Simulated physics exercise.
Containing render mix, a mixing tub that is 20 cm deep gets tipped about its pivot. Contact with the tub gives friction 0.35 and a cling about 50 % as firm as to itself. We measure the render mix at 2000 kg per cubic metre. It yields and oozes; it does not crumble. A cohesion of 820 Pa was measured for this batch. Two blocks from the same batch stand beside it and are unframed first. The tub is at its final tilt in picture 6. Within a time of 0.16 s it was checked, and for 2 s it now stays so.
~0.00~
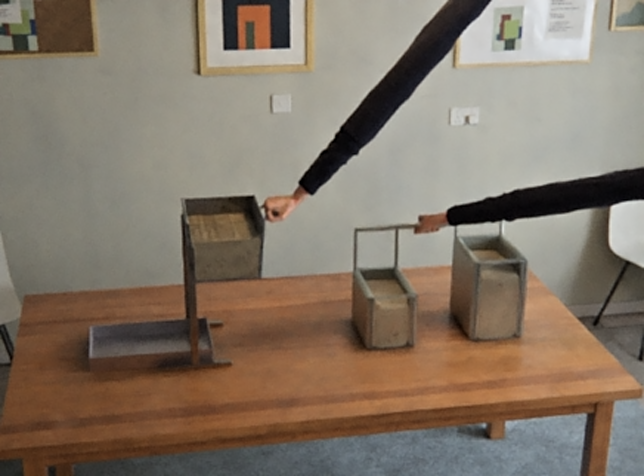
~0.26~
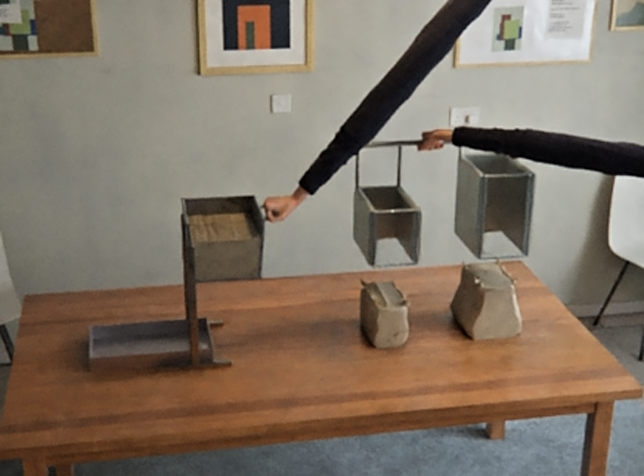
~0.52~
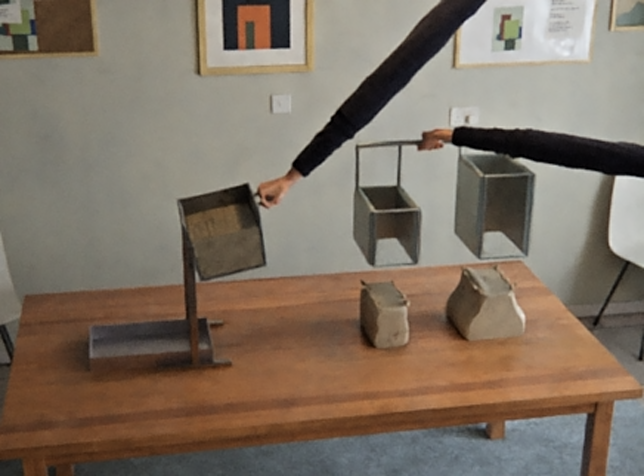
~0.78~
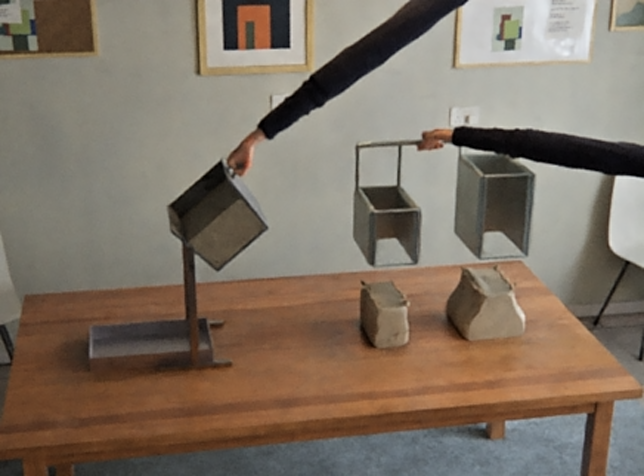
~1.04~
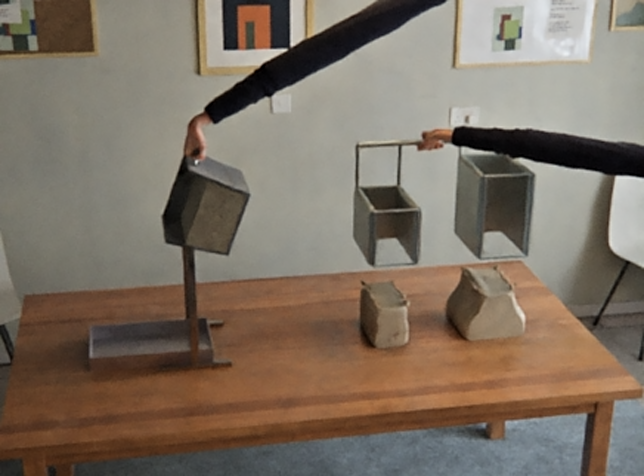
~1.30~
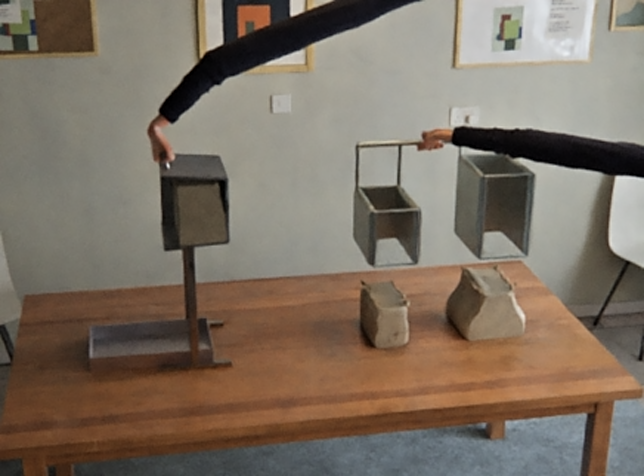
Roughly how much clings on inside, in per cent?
Roughly 46 per cent.
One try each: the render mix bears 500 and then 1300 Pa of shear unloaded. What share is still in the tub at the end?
You'd see 55 percent the first time and 100 percent the second.
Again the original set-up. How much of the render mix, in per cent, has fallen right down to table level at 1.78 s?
Near 0 %.
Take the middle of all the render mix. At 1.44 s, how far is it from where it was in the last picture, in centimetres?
Something like 3 cm, I'd say.
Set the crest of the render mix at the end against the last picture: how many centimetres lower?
About 9 cm.
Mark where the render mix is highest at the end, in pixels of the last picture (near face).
I'd say it peaks at roughly (205, 211) in the last picture.
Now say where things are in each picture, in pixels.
The first picture shows handle-side rim at (262, 220), tilt 0 degrees; highest point of the render mix at (197, 241); test blocks 16 cm, 25 cm high (left to right).
The second picture shows handle-side rim at (262, 220), tilt 0 degrees; highest point of the render mix at (197, 241); test blocks 16 cm, 20 cm high (left to right).
The third picture shows handle-side rim at (256, 208), tilt 11 degrees; highest point of the render mix at (254, 227); test blocks 16 cm, 18 cm high (left to right).
The fourth picture shows handle-side rim at (229, 183), tilt 40 degrees; highest point of the render mix at (237, 199); test blocks 16 cm, 18 cm high (left to right).
The fifth picture shows handle-side rim at (190, 174), tilt 69 degrees; highest point of the render mix at (207, 183); test blocks 16 cm, 18 cm high (left to right).
The sixth picture shows handle-side rim at (162, 179), tilt 89 degrees; highest point of the render mix at (217, 184); test blocks 16 cm, 18 cm high (left to right).
By 1.44 s, the tub is at 89 degrees and holds 100 %.
By 1.61 s, the tub is at 89 degrees and holds 90 %.
By 1.78 s, the tub is at 89 degrees and holds 79 %.
By 1.95 s, the tub is at 89 degrees and holds 66 %.
By 3.30 s, at the end, the tub is at 89 degrees and holds 46 %.
